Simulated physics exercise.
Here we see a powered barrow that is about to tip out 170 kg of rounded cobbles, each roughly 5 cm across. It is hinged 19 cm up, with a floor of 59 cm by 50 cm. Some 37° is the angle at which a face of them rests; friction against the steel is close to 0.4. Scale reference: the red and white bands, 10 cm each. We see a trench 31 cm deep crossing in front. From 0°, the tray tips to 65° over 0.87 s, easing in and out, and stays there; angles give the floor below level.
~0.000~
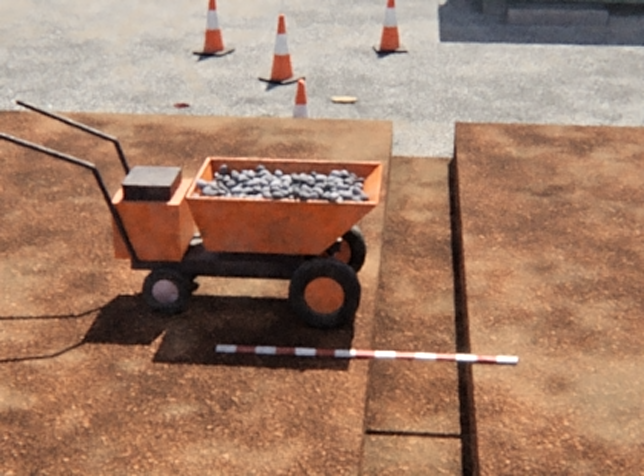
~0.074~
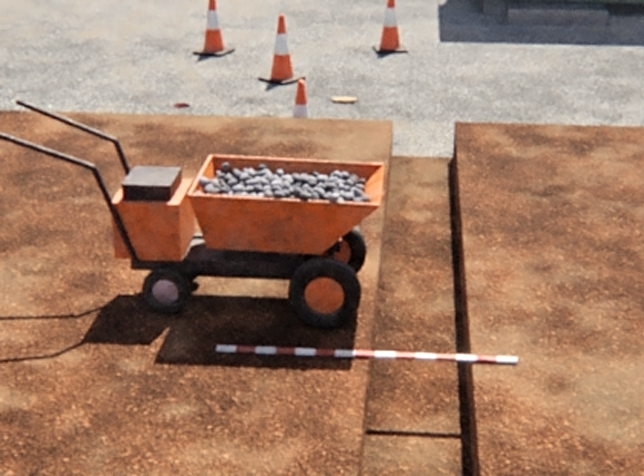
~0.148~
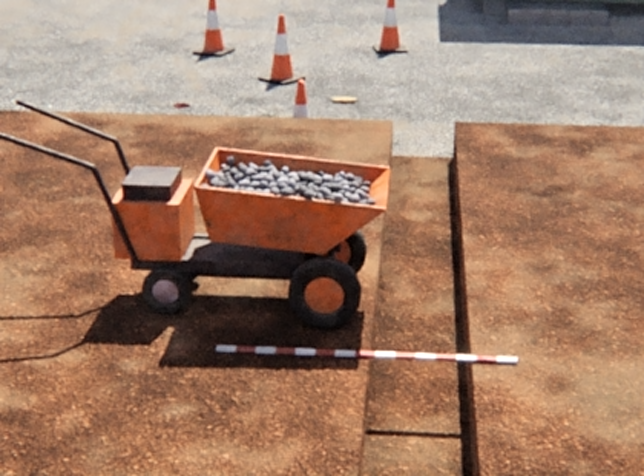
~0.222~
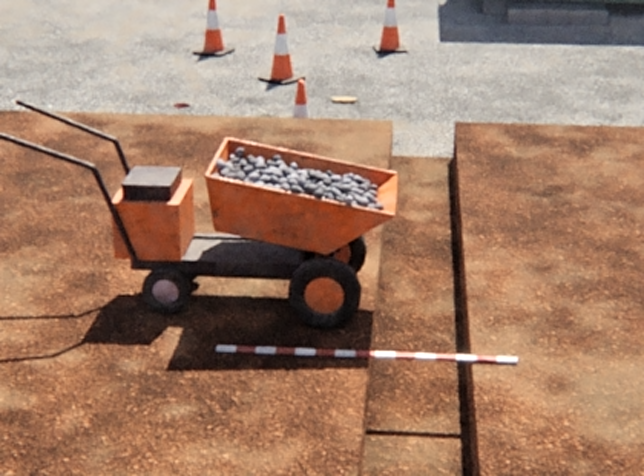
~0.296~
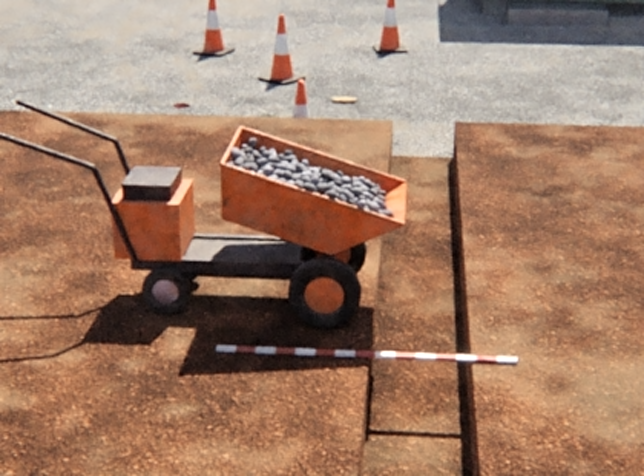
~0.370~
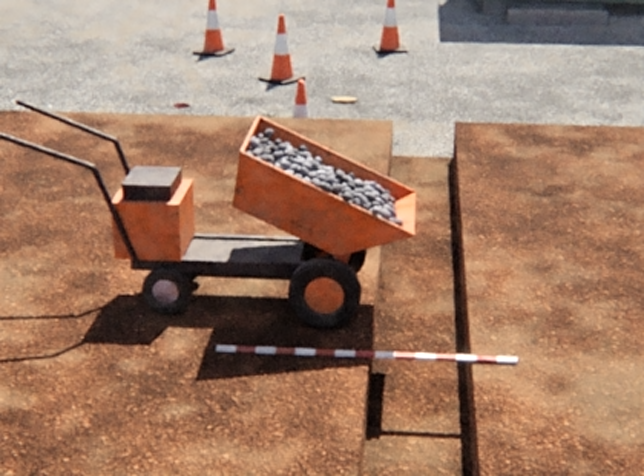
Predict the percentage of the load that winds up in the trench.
My prediction is about 54 per cent.
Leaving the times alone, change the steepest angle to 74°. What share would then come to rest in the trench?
Then about 60 per cent.
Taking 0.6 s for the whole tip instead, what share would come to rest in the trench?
With that change, it comes to around 45 per cent.
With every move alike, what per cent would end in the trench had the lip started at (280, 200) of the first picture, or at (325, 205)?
It comes to about 90 and 100 in a hundred.
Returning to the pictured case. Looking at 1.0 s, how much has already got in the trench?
Some 15 per cent.
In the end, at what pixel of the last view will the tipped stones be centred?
Near (462, 330).
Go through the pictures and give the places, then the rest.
In the first picture, the tray is at 0°, its lip at (376, 205); the top of the load is at (296, 181).
The second picture shows lip at (379, 206), floor tilted 1°, highest stones at (264, 179); the stones move at 0.3 m/s on average.
The third picture shows lip at (385, 210), floor tilted 5°, highest stones at (255, 172); the stones move at 0.5 m/s on average.
In the fourth picture, the tray is at 11°, its lip at (394, 216); the top of the load is at (247, 164); the stones move at 0.7 m/s on average.
In the fifth picture, the tray is at 17°, its lip at (404, 224); the top of the load is at (251, 155); the stones move at 0.9 m/s on average.
In the sixth picture, the tray is at 25°, its lip at (414, 236); the top of the load is at (266, 145); the stones move at 1.0 m/s on average.
After 0.6 s the floor is at 55°; 100 % in the tray; the foremost stones are at (426, 258).
After 1.0 s the floor is at 65°; 76 % in the tray, 14 % in the trench, 10 % past the trench; the foremost stones are at (501, 306).
After 1.3 s the floor is at 65°; 29 % in the tray, 26 % in the trench, 45 % past the trench; the foremost stones are at (618, 325).
After 3.3 s the floor is at 65°; 0 % in the tray, 54 % in the trench, 46 % past the trench; the foremost stones are past the picture's edge.
